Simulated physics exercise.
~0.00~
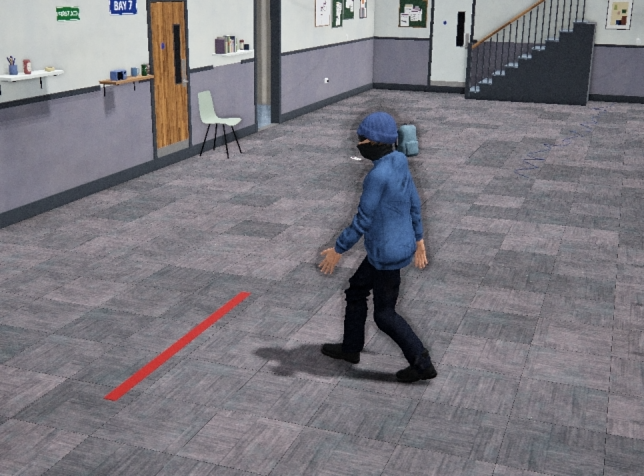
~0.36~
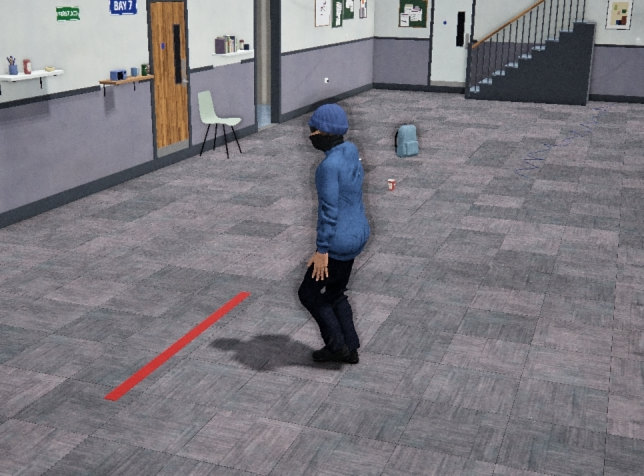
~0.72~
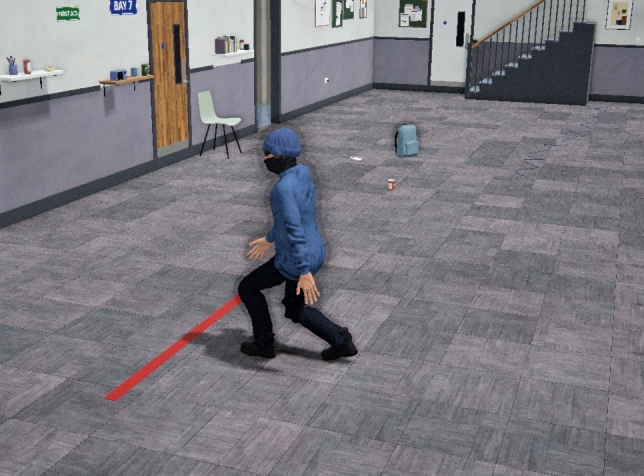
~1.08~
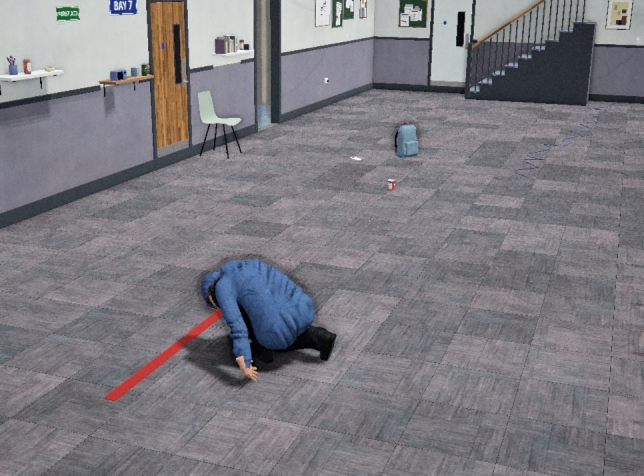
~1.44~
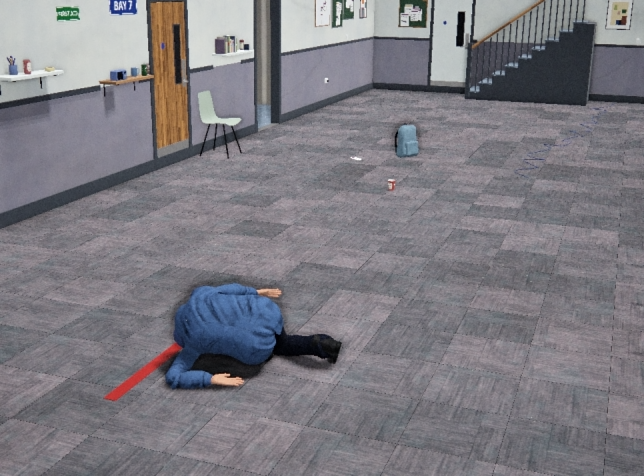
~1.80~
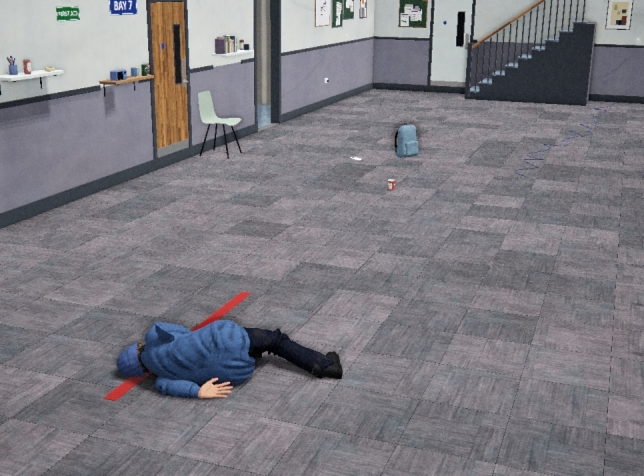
A person in a blue top walks left, crumples forward and ends lying face down by the red strip.
